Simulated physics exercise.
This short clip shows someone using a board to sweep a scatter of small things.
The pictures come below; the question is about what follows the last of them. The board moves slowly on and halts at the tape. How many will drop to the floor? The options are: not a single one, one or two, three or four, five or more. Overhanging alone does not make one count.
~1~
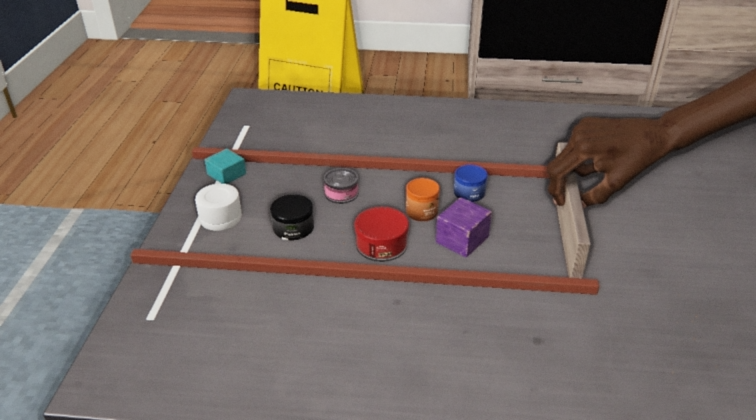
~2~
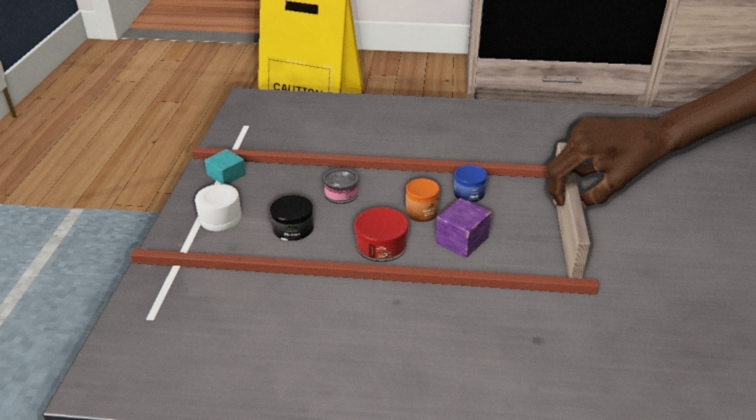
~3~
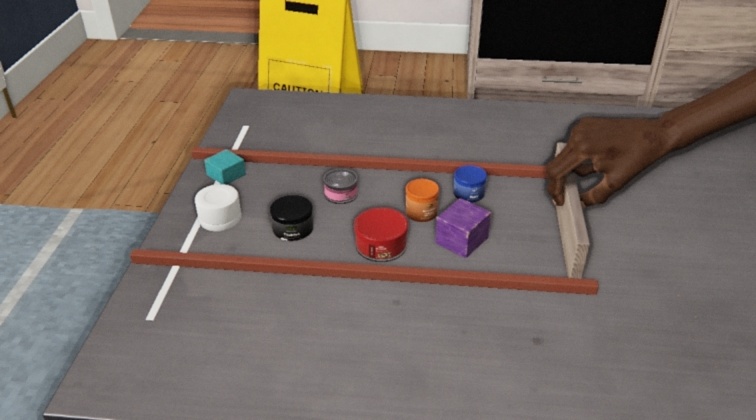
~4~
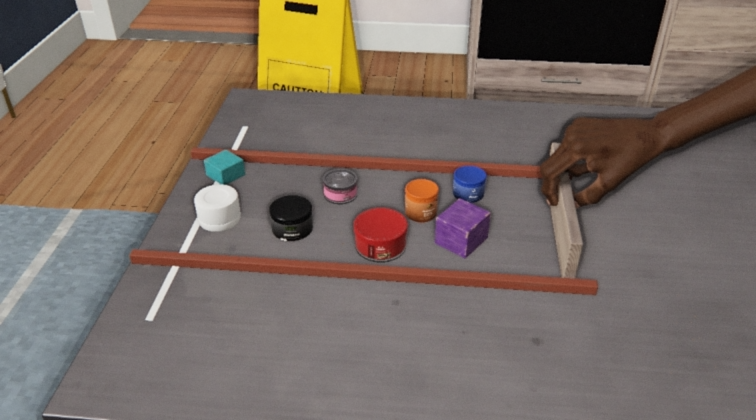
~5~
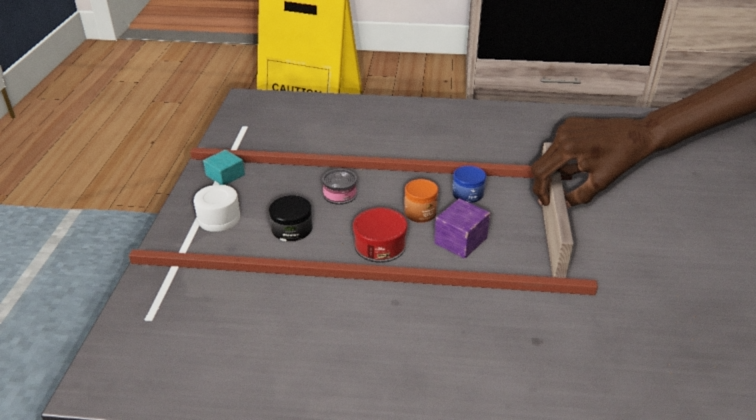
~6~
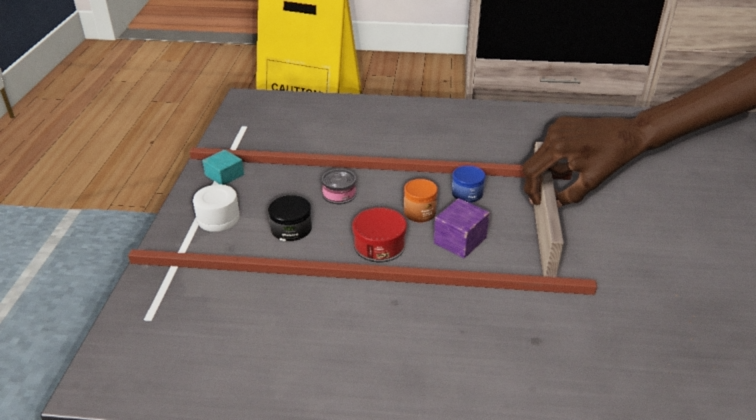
Answer: Three or four.
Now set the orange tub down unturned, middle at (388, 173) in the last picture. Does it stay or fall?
From there it holds on.
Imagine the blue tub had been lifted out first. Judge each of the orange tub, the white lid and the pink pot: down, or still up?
The orange tub survives, the white lid tumbles off, the pink pot is kept.
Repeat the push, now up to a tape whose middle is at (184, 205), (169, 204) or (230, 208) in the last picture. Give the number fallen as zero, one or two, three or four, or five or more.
In turn: Five or more, at least five, 1 or 2.
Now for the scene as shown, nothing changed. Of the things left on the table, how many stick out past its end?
I'd say 2 of them.
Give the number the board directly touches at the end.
Result: 3 in all.
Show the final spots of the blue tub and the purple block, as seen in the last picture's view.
Blue tub: (204, 167); purple block: (172, 218).
Soon after, none off yet; turquoise block at rest near (224, 168); white lid at rest near (217, 208); black tub at rest near (291, 218).
Then, none off yet; turquoise block at rest near (224, 168); white lid moved about its own width near (184, 197); black tub moved well along near (221, 204).
At rest, the number that fall off is three or four; fallen, red pot, black tub and white lid.
